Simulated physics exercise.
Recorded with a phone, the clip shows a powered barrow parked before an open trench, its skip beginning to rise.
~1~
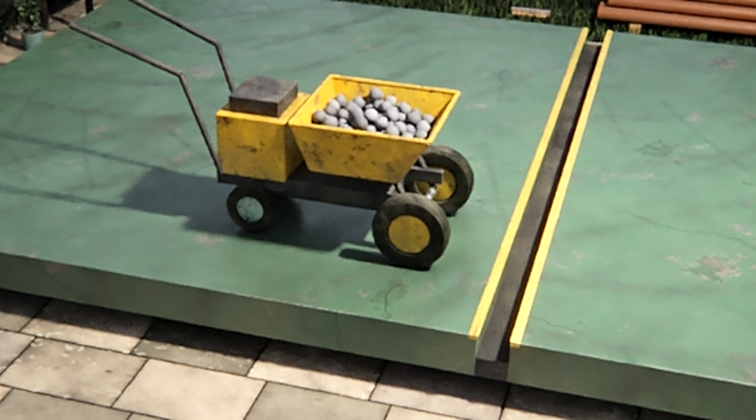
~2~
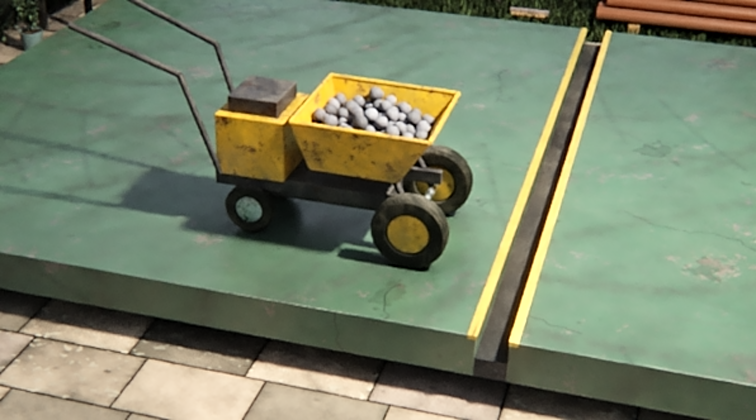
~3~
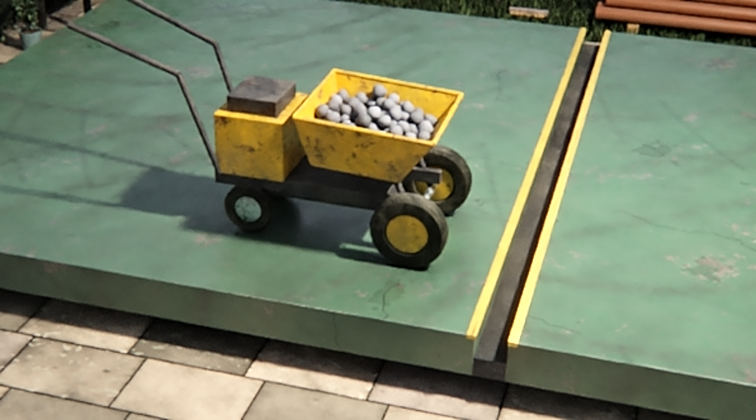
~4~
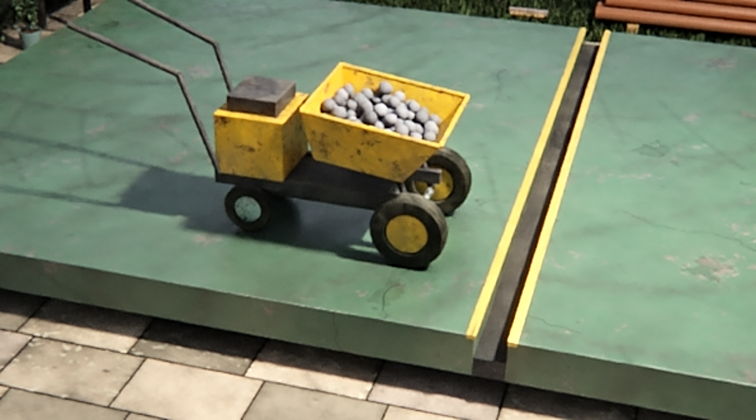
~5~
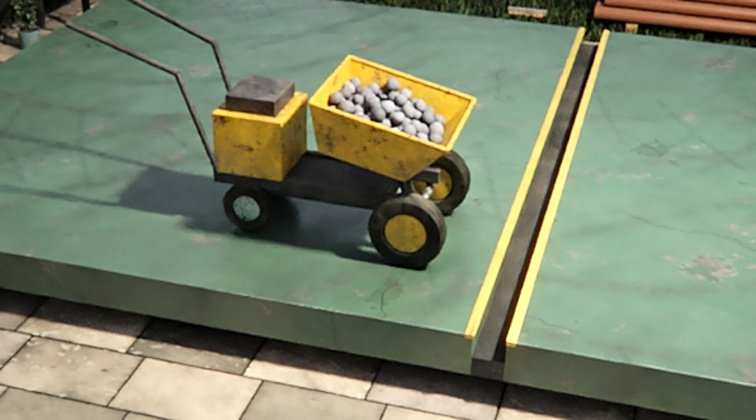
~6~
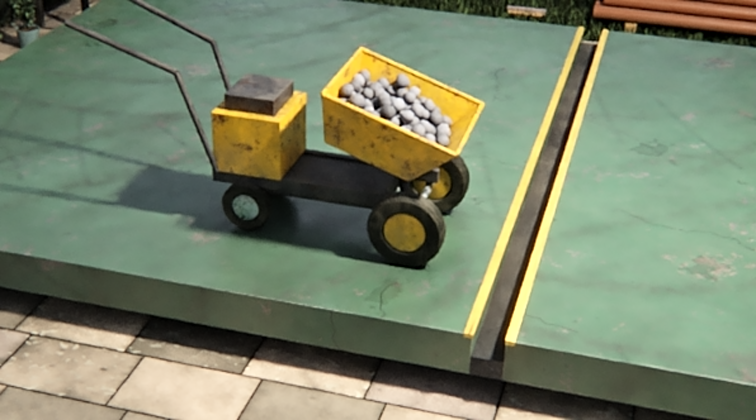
On a green platform, a yellow barrow's skip of grey cobbles slowly tilts toward the trench.
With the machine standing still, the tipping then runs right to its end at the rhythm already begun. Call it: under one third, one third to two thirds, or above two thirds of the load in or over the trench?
Under one third, I'd call it.
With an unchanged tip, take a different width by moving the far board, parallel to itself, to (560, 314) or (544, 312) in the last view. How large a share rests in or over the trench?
Roughly 80 % and 50 %.
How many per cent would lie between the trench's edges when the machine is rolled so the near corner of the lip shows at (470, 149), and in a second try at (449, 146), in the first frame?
About 0 and 10 per cent.
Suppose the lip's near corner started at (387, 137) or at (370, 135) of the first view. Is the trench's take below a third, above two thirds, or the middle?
First: Between a third and two thirds; second: In the middle band.
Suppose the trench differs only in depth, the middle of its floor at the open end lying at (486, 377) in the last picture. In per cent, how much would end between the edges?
I'd say roughly 20 in a hundred.
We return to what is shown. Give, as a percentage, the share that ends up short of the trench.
Near 0 %.
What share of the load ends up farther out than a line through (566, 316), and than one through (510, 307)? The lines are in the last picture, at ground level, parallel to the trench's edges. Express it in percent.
I'd say some 40 in a hundred, and after that 80 in a hundred.
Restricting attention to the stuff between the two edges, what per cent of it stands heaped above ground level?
Estimate: Close to 10 in a hundred.
Soon after the last picture, skip tipped steeply; all in the skip.
A little later, skip tipped right over; most in the skip; a stray few in or heaped over the trench; a small part beyond it; a stray few falling.
Later still, skip tipped right over; a small part in the skip; a small part in or heaped over the trench; most beyond it.
At rest, skip tipped right over; about a quarter in or heaped over the trench; most beyond it.
